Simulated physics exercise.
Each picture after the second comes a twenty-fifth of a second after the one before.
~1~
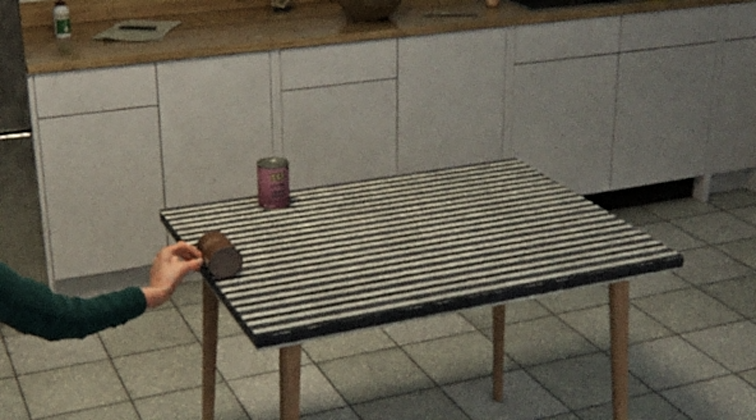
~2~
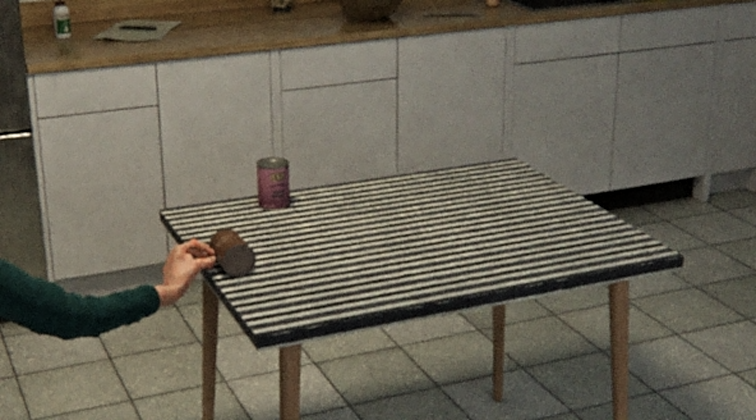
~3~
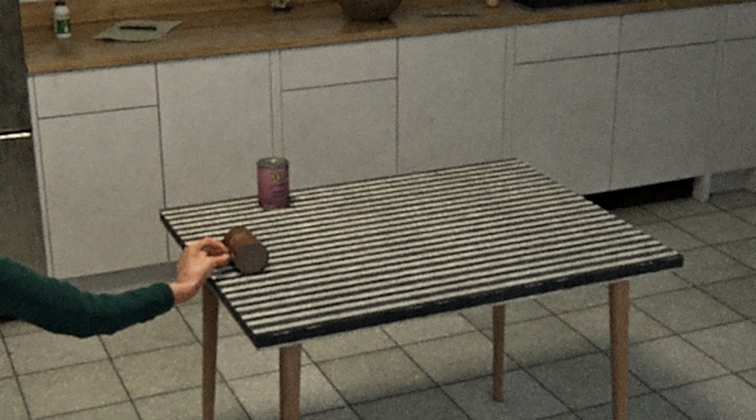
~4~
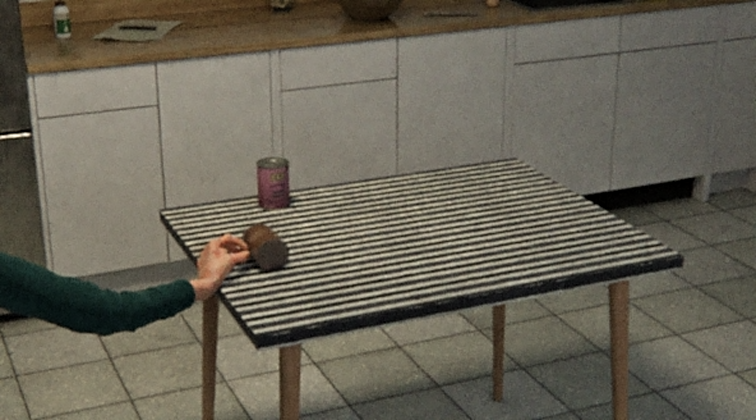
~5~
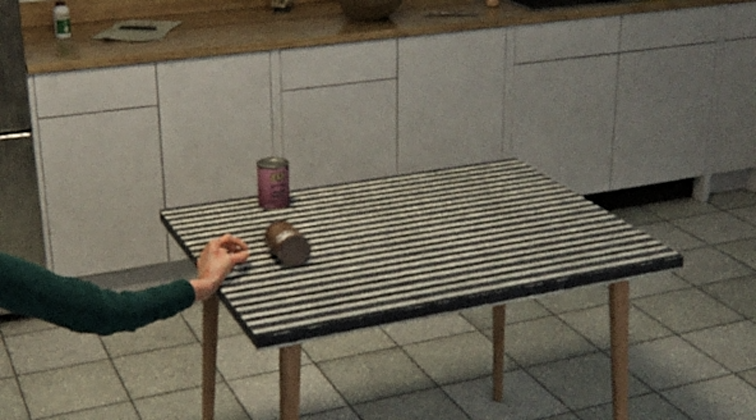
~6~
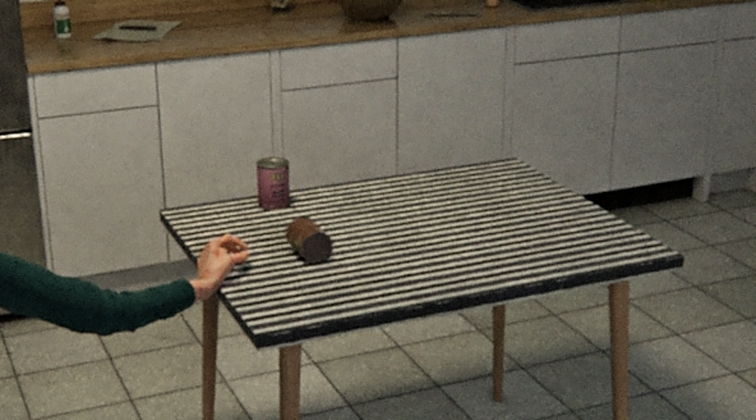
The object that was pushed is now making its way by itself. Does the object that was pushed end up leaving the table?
Yes.
Then, 0.20 s past the last view, brown tin displaced well along near (409, 224).
Then, 0.60 s past the last view, brown tin displaced well along near (573, 198).
Then, 0.80 s past the last view, brown tin now off the table.
Then, 1.10 s past the last view, things are still on the move.
Finally, off the table, brown tin.
